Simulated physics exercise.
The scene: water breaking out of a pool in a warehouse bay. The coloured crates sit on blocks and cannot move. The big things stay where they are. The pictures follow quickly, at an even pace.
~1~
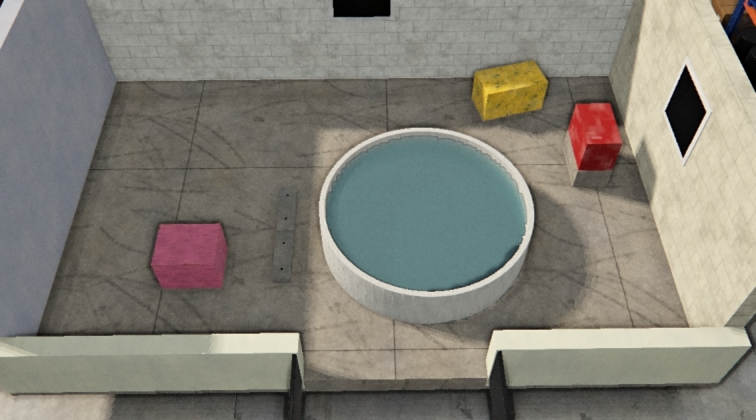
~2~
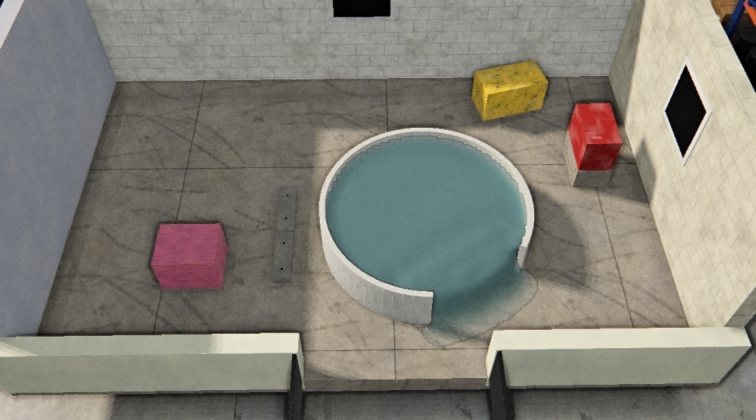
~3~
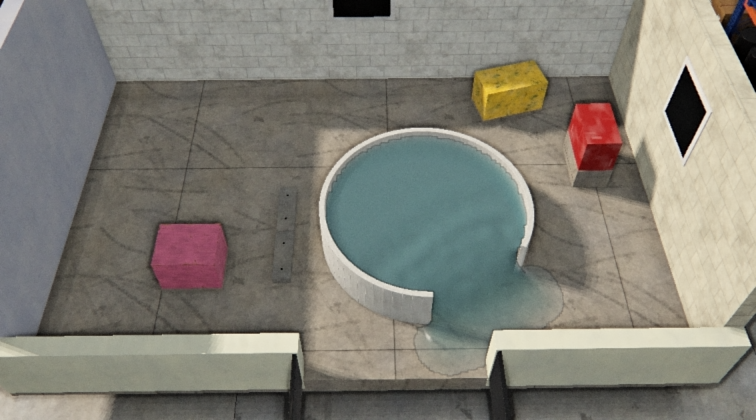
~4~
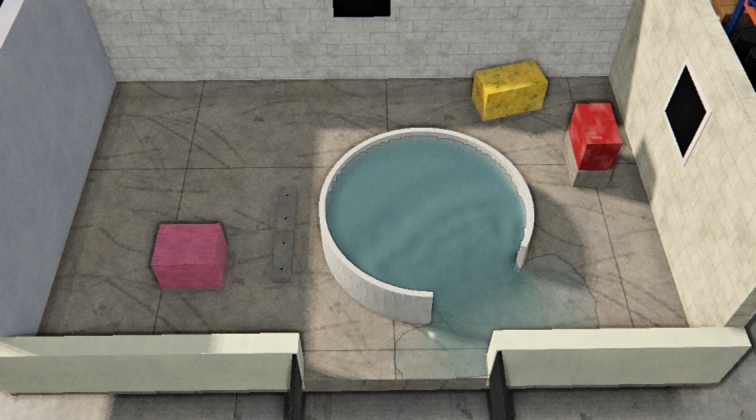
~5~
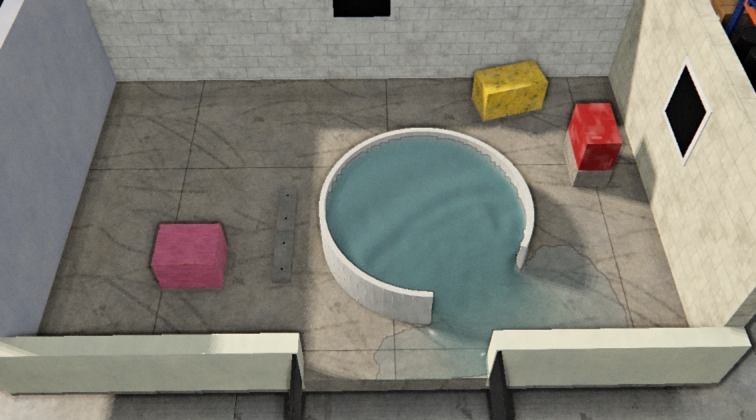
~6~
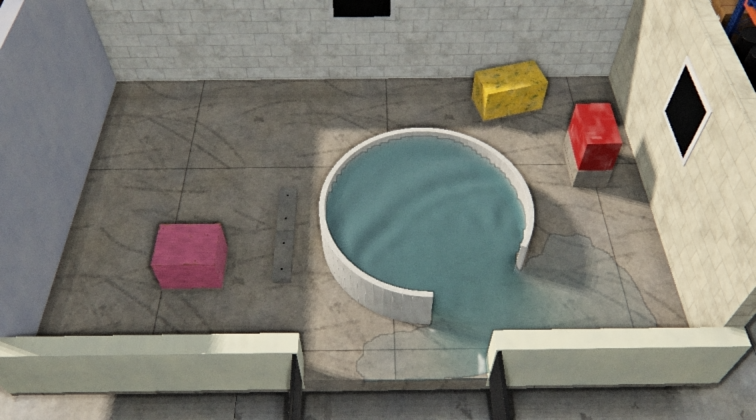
In a warehouse bay, a round pool's front wall opens and water spreads across the floor.
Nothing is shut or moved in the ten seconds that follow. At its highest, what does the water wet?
One by one: The red crate keeps dry; the yellow crate is soaked; the pink crate keeps dry.
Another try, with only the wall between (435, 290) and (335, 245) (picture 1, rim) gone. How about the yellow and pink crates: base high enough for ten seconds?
My reading: Yellow crate escapes it; pink crate ends up wet.
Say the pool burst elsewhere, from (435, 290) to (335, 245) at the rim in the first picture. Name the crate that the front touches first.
That is the crate marked pink.
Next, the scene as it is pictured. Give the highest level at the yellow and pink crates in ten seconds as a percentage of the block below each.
Roughly 250 per cent, then 40 per cent.
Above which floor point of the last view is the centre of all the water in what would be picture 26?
Near (503, 240).
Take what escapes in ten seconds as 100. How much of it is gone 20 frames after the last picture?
About 55 per cent.
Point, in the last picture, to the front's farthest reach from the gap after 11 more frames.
Roughly at (633, 158).
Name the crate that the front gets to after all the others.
Last comes the pink one.
A moment on, water covers 10 % of the floor; the red crate not reached, the yellow crate not reached, the pink crate not reached.
Next, water covers 15 % of the floor; the red crate water round its plinth, the yellow crate not reached, the pink crate not reached.
Then, water covers 30 % of the floor; the red crate water round its plinth, the yellow crate water round its plinth, the pink crate not reached.
Later, water covers 50 % of the floor; the red crate water round its plinth, the yellow crate water round its plinth, the pink crate not reached.
In the end, water covers 80 % of the floor; the red crate stayed above the water, the yellow crate was topped, the pink crate stayed above the water.
